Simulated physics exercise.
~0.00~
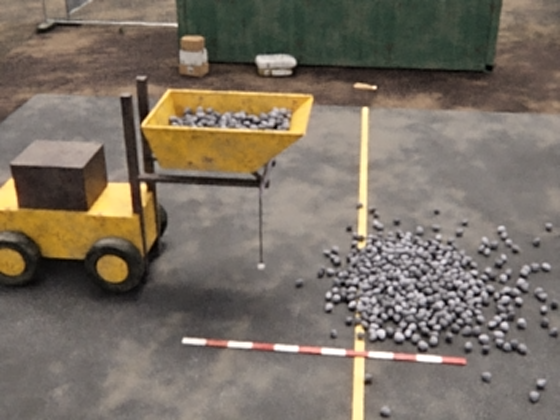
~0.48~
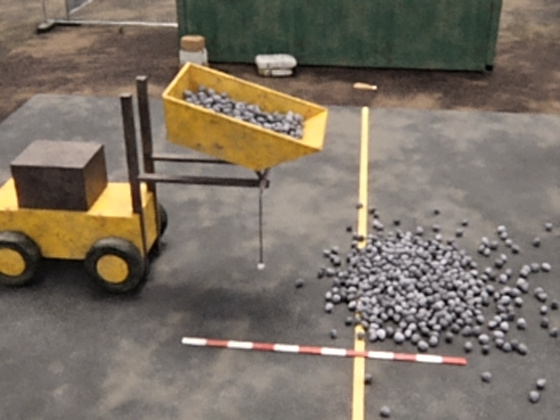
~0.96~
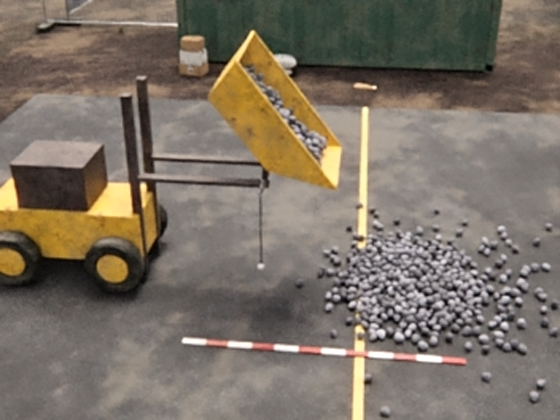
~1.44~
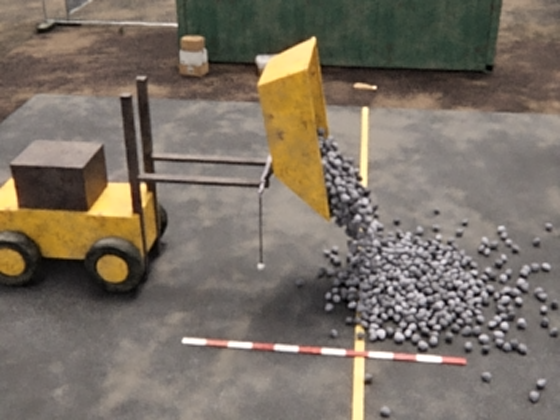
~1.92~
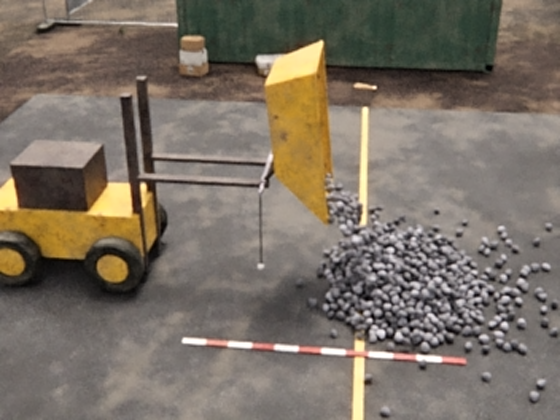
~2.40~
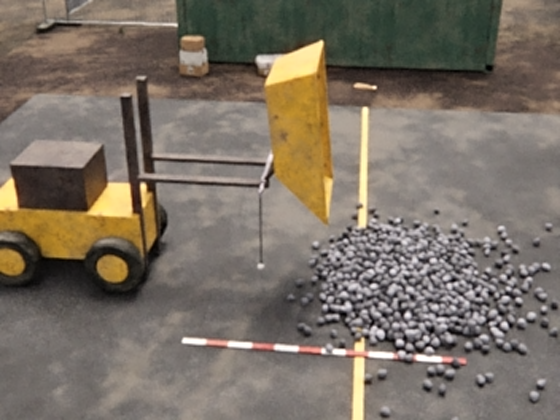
Yellow skip on a small fork truck tipping steeply to the right, pouring grey stones onto an existing heap until it empties.
